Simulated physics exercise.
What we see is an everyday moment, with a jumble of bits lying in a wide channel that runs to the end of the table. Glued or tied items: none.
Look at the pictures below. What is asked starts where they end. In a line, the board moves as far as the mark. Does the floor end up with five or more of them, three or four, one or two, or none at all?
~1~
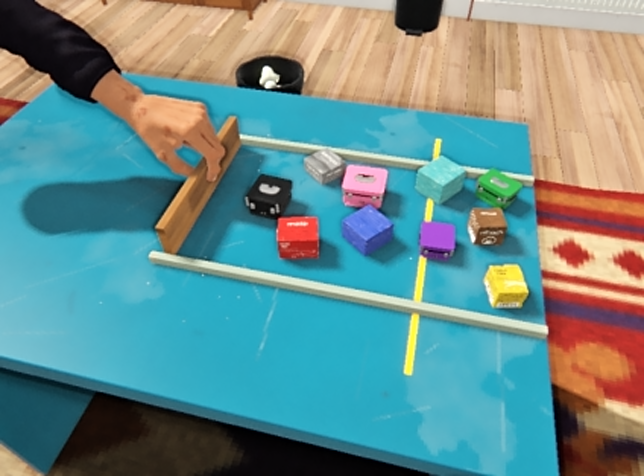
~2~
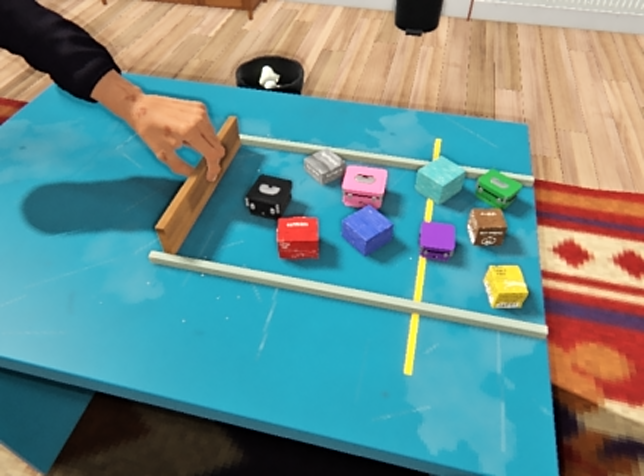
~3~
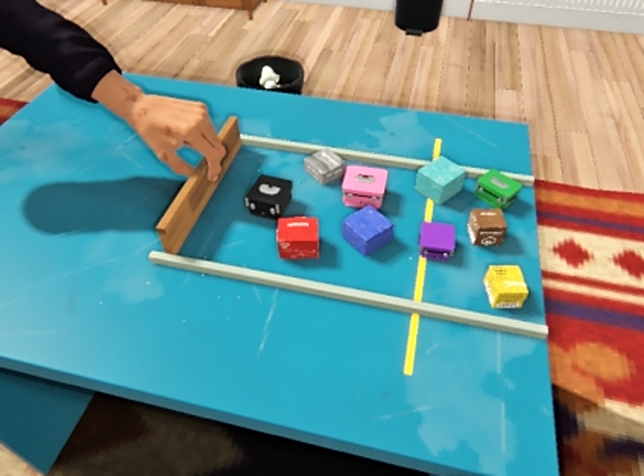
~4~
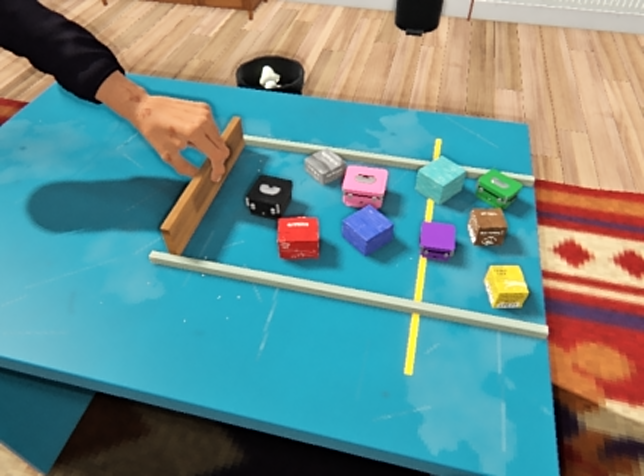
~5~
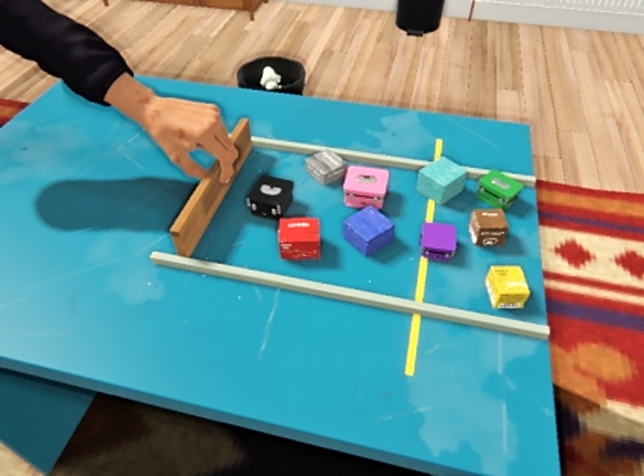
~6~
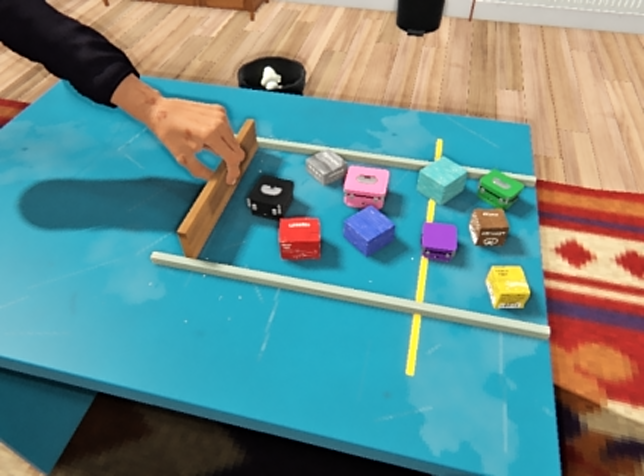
The floor ends up with none at all.
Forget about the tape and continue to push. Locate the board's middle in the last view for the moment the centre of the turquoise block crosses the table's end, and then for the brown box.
Around (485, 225) first and around (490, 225) second.
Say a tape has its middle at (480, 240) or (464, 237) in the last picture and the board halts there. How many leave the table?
The counts: 1 and 1.
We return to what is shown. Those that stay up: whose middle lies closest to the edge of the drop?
Green case.
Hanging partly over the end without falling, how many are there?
It would come to 1.
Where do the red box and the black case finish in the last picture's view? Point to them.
Final positions - red box around (444, 285), black case around (448, 233).
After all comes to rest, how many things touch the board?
Total: 3.
Soon after, none off yet; yellow box at rest near (507, 287); green case at rest near (499, 191); brown box at rest near (489, 227).
In the end, the number that fall off is zero.
